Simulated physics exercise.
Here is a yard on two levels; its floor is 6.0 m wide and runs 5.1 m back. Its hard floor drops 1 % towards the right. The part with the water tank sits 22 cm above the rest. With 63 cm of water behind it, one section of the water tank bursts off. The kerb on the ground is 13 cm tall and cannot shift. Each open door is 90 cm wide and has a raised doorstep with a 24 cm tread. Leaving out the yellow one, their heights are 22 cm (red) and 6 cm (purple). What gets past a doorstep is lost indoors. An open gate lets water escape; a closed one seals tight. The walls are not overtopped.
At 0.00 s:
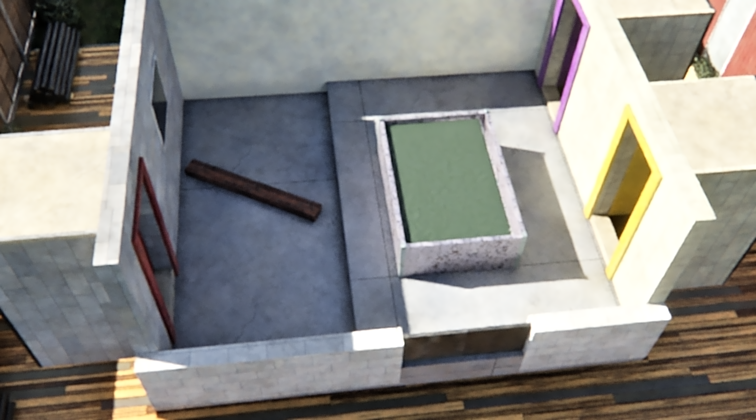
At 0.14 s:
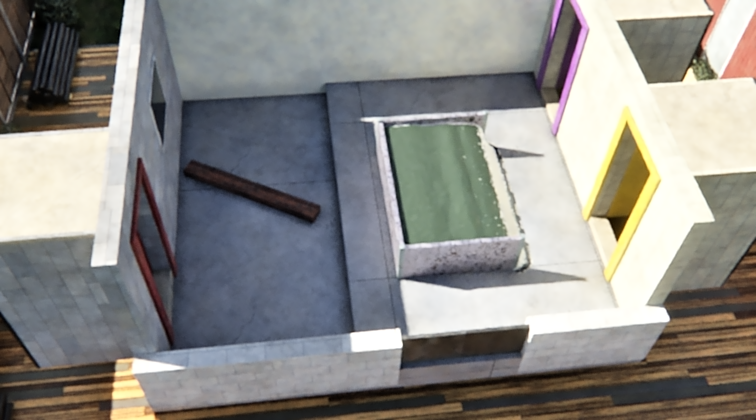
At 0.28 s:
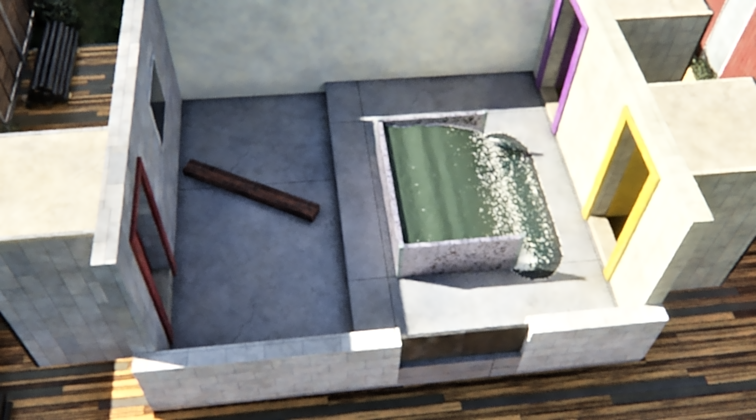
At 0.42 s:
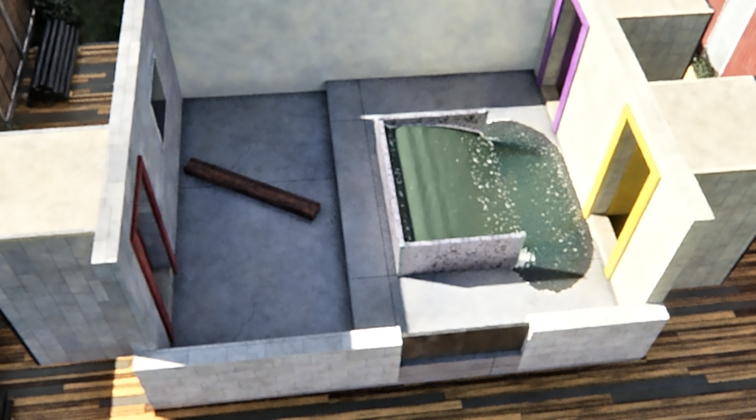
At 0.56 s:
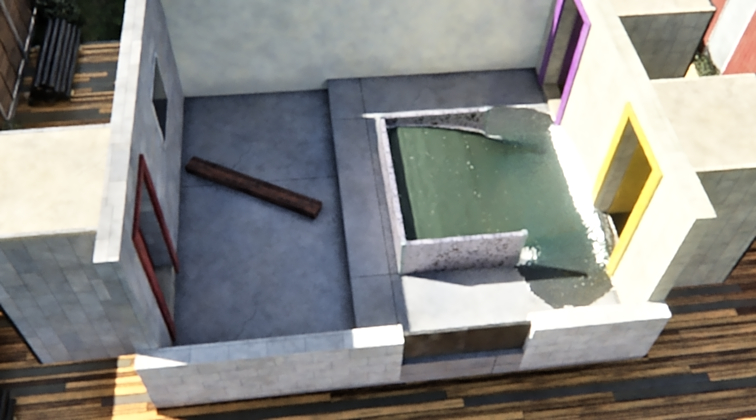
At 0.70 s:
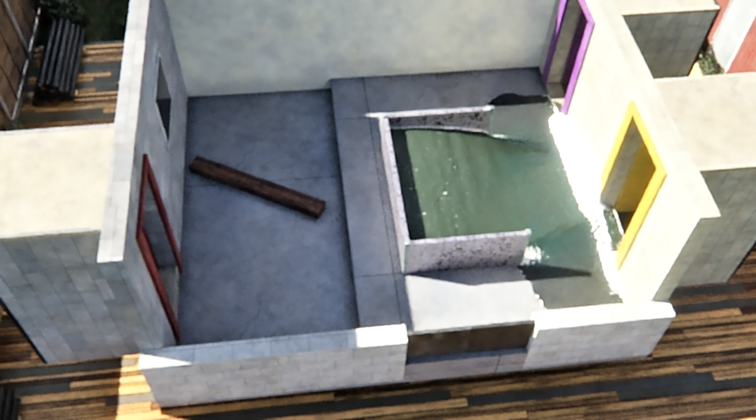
The video shows a walled yard with a raised tank of green water; the tank's right side gives way, and water pours across the floor to the right, spreading to the wall with the yellow doorway and reaching the purple one.
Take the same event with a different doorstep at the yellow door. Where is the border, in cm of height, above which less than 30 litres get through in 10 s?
Close to 33 cm is just enough.
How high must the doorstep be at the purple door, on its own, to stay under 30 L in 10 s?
Roughly 14.5 cm at purple.
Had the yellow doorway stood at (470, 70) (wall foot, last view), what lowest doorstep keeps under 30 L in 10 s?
Roughly 15 cm.
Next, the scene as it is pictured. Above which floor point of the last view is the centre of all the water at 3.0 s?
Around (503, 190).
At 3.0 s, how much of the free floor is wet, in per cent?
Some 50 per cent of it.
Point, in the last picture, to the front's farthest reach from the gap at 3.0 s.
Around (275, 93).
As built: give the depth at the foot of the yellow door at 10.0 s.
Some 7.0 cm.
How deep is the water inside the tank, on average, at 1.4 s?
About 25 cm.
After 1.4 s water covers 20 % of the floor, deepest (46 cm) near (581, 189); 37 cm at the yellow door, 123 litres in over its 11 cm doorstep.
After 3.0 s water covers 50 % of the floor, deepest (28 cm) near (631, 326); 18 cm at the yellow door, 278 litres in over its 11 cm doorstep.
After 10.0 s water covers 95 % of the floor, deepest (13 cm) near (360, 359); 7 cm at the yellow door, 301 litres in over its 11 cm doorstep.
At the yellow door as built, the water arrived by 0.6 s and peaked near 37 cm at 1.2 s.
Run again over the same 10 s with other heights there, 52 litres in over 29.5 cm, 7 litres over 40 cm. The limit of 30 litres is kept from about 33 cm up.
